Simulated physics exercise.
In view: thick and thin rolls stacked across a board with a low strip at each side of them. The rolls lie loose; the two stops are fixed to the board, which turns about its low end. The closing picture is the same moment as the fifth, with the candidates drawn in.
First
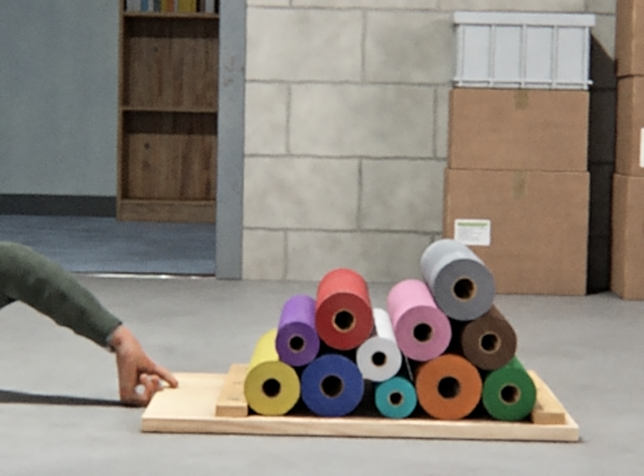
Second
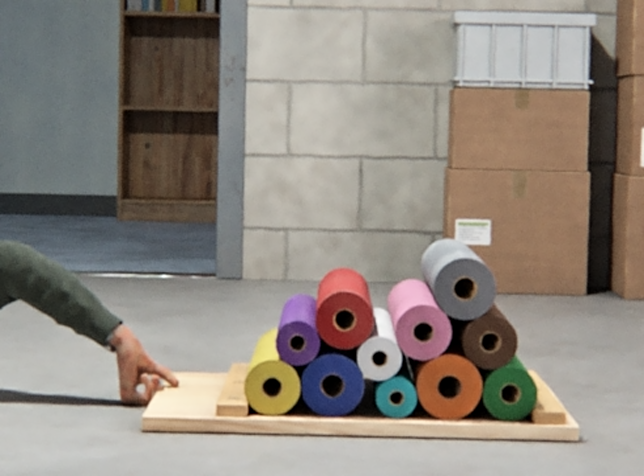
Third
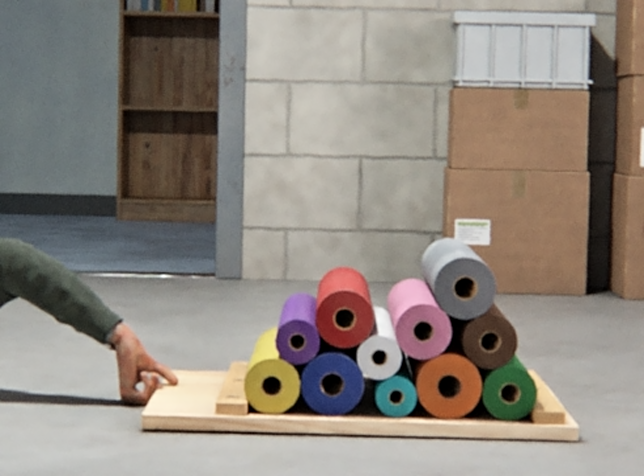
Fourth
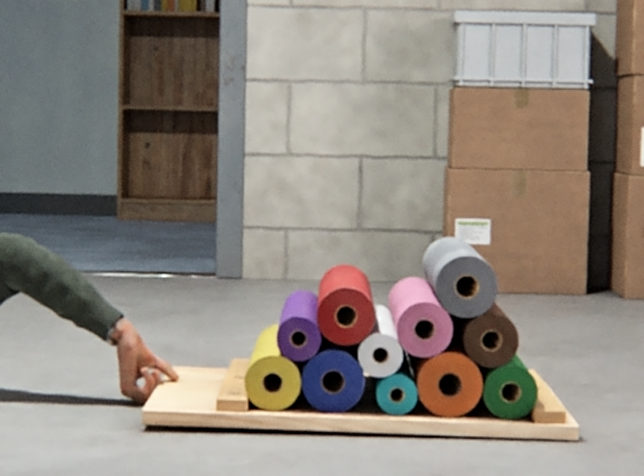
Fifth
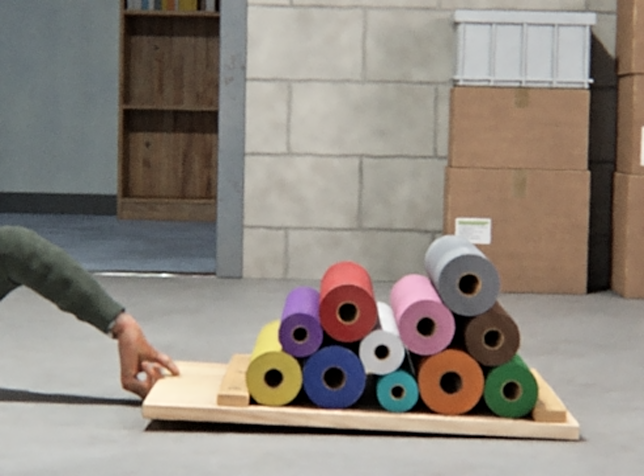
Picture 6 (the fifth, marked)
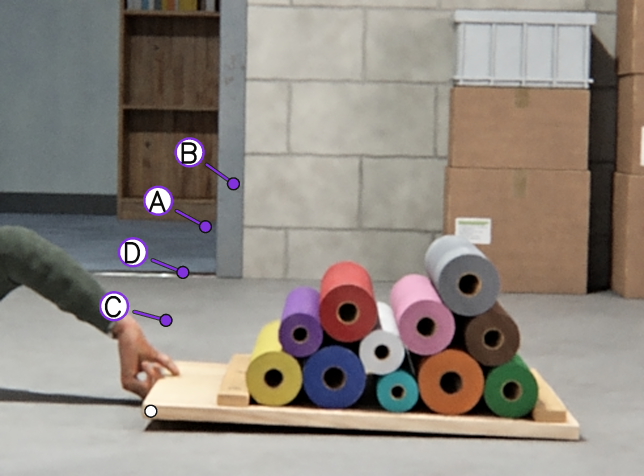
A hand slightly lifts the left end of a wooden board stacked with colourful rolls.
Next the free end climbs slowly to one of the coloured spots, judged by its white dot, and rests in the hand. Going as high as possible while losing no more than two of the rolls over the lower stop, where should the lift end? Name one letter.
Stop at C.
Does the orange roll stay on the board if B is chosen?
Yes.
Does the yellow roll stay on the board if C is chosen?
Yes, with C.
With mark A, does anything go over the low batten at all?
Yes, at A.
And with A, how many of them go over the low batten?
It comes to three.
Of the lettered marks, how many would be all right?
One of them.
On the copy, A at (205, 227); B at (233, 184); C at (166, 320); D at (183, 272); the white dot at (151, 411).
On C. First, board at 12°.
Then, board at 14°.
Finally, board at 14°, none over the low batten.
By contrast, A three over the low batten (brown, pink, grey); B three over the low batten (brown, pink, grey); D three over the low batten (brown, pink, grey).
